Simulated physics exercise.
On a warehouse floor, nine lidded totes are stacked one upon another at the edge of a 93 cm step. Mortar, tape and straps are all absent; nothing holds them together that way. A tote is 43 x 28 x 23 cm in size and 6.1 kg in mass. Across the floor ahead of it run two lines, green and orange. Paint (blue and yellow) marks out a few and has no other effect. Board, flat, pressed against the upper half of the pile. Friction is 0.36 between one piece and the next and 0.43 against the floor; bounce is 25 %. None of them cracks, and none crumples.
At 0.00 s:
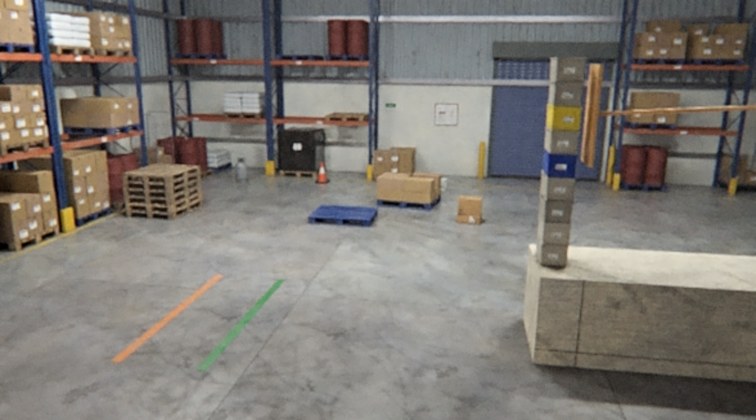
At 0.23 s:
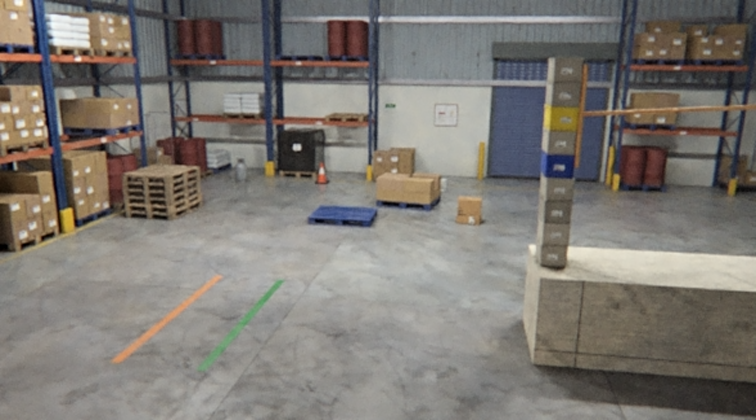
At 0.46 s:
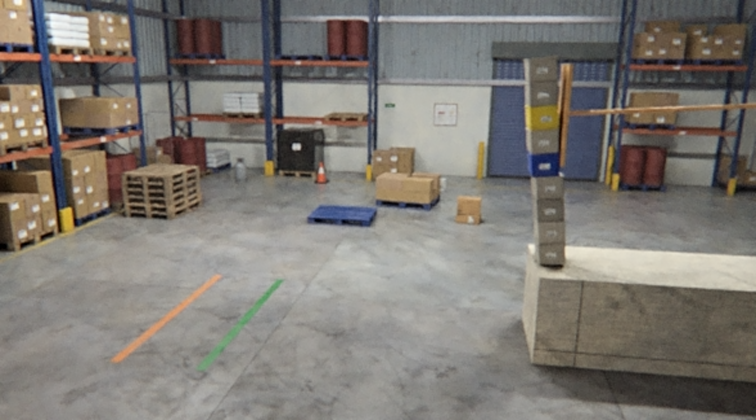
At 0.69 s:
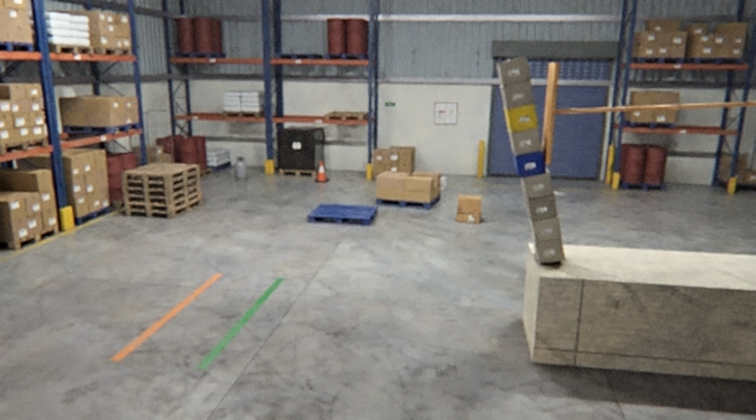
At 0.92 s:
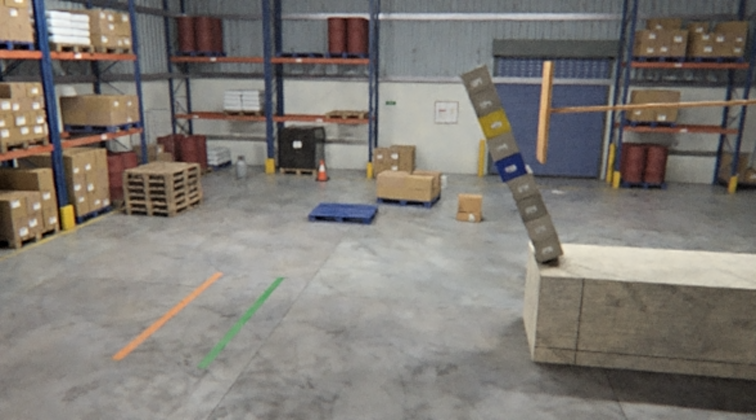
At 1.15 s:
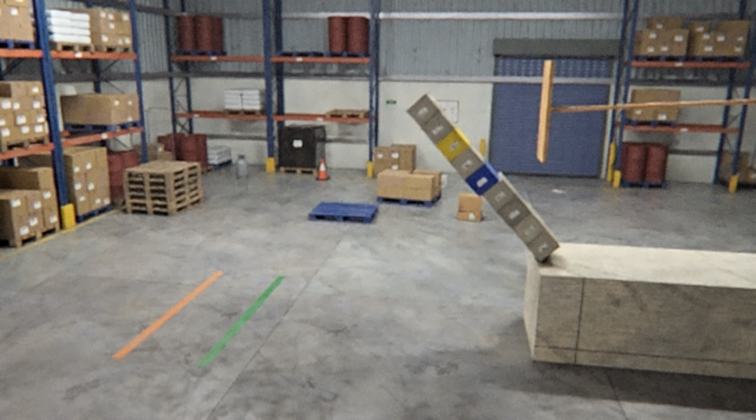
A tall stack of gray, yellow and blue totes leans steeply left as a board pushes it.
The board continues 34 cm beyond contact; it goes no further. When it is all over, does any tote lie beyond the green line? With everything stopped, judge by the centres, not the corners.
No, the line is not breached.
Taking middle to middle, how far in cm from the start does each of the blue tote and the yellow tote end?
Blue: About 240 cm, yellow: About 320 cm.
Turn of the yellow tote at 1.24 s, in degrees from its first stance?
Roughly 50 degrees.
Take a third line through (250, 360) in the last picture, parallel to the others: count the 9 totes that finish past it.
I make it 0.
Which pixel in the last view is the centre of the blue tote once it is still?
About (409, 315).
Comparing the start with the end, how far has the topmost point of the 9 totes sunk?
275 cm.
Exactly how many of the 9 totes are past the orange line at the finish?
0.
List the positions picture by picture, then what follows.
In the first picture (we follow the side turned to the camera), board (598, 103) 12 cm short; orange line, near end, (129, 350); green line, near end, (212, 358); yellow tote (566, 119); blue tote (562, 166); no piece has moved.
The second picture shows board (583, 103) 17 mm in; yellow tote (564, 119) displaced 21 mm; 4 stirred so far.
The third picture shows board (568, 102) 15 cm in; yellow tote (544, 118) tipped 6°; blue tote (546, 166) tipped 6°; steepest lean 6°, the tote at (544, 70); 9 stirred so far.
The fourth picture shows board (554, 101) 28 cm in; yellow tote (523, 119) tipped 14°; blue tote (531, 165) tipped 14°; steepest lean 14°, the tote at (515, 71); 9 stirred so far.
The fifth picture shows board (549, 99) 34 cm in, stopped; yellow tote (494, 125) tipped 25°, 10 cm lower; blue tote (512, 168) tipped 25°; 9 stirred so far.
The sixth picture shows board (549, 99) 34 cm in, stopped; orange line, near end, (130, 347); green line, near end, (212, 354); yellow tote (453, 146) tipped 43°, 33 cm lower; blue tote (482, 181) tipped 43°, 21 cm lower; steepest lean 43°, the tote at (543, 247); 9 stirred so far.
Around 1.24 s, none of the 9 totes past the green line, 9 disturbed; blue tote tipped 53°, 34 cm lower; yellow tote tipped 53°, 52 cm lower.
Around 1.40 s, none of the 9 totes past the green line, 9 disturbed; blue tote tipped 73°, 76 cm lower; yellow tote tipped 70°, 1.04 m lower.
Around 1.60 s, none of the 9 totes past the green line, 9 disturbed; blue tote on its side; yellow tote on its side.
Around 2.00 s, none of the 9 totes past the green line, 9 disturbed; blue tote tipped 58°, 1.80 m lower; yellow tote tipped 45°, 2.27 m lower.
Finally (2.9 s), none of the 9 totes past the green line, 9 disturbed; yellow tote on its side; blue tote on its side. The farthest middle lies 61 cm short of that line. Seen by the last camera, middles, yellow tote near (349, 311), blue tote near (409, 315).
